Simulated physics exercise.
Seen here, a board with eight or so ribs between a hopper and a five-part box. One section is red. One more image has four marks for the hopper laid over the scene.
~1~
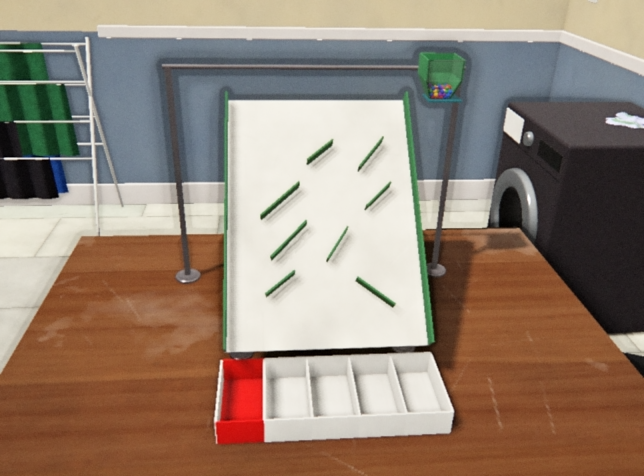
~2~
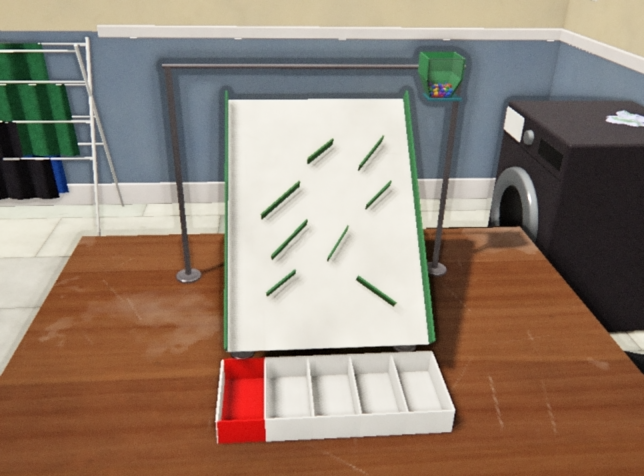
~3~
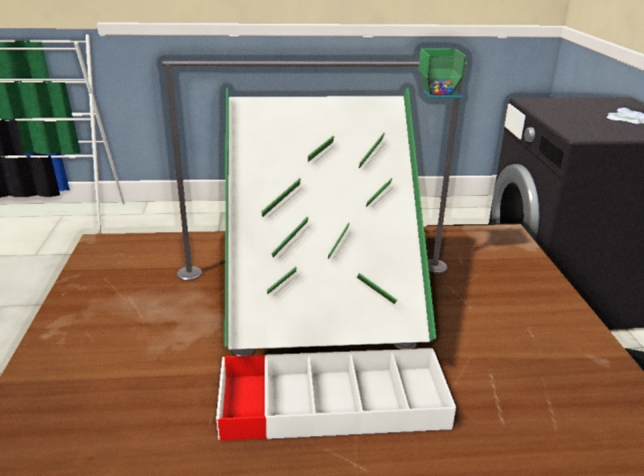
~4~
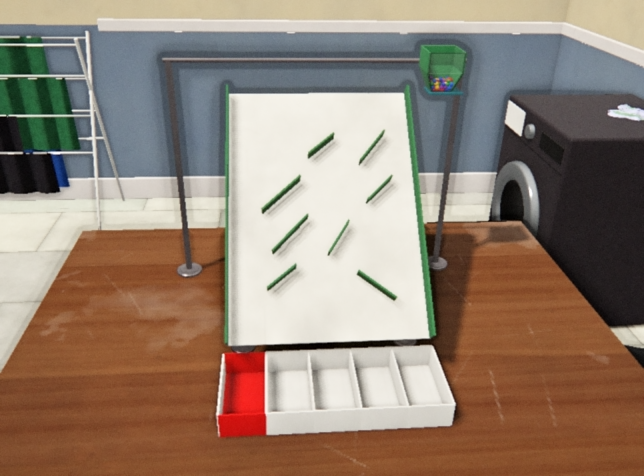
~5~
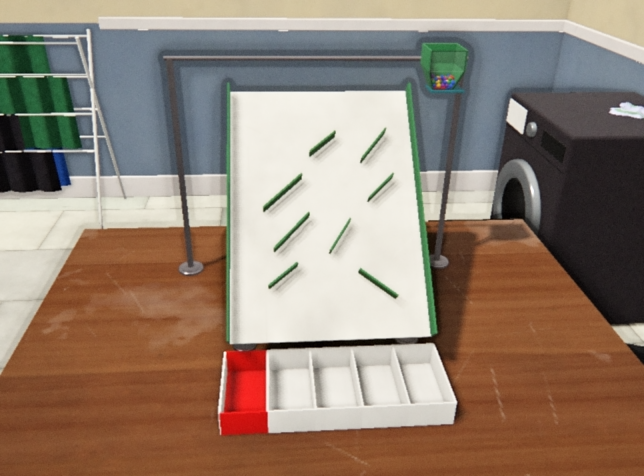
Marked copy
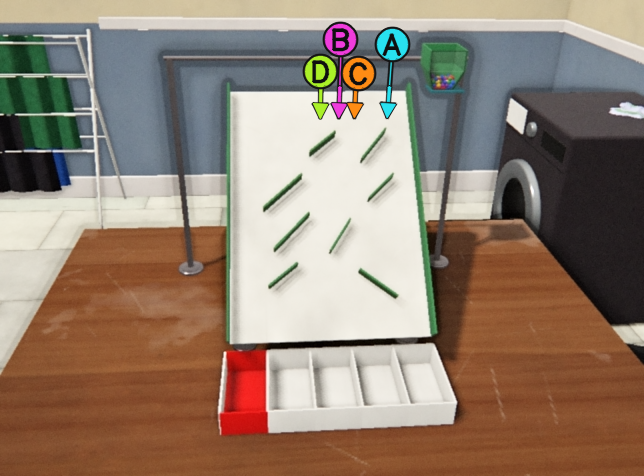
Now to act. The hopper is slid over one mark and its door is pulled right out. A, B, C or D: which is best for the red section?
Go for D.
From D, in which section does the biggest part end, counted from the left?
The first from the left.
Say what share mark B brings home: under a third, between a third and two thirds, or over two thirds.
Mark B gives under a third.
On the marked copy, mark A meets the board at (387, 112); mark B meets the board at (338, 112); mark C meets the board at (354, 112); mark D meets the board at (320, 113).
With A, a stray few in the red section, about a third in other sections, about two thirds outside the box.
With B, a stray few in the red section, about a third in other sections, about two thirds outside the box.
With C, a small part in the red section, about a third in other sections, about half outside the box.
With D, about a third in the red section, a small part in other sections, about half outside the box.
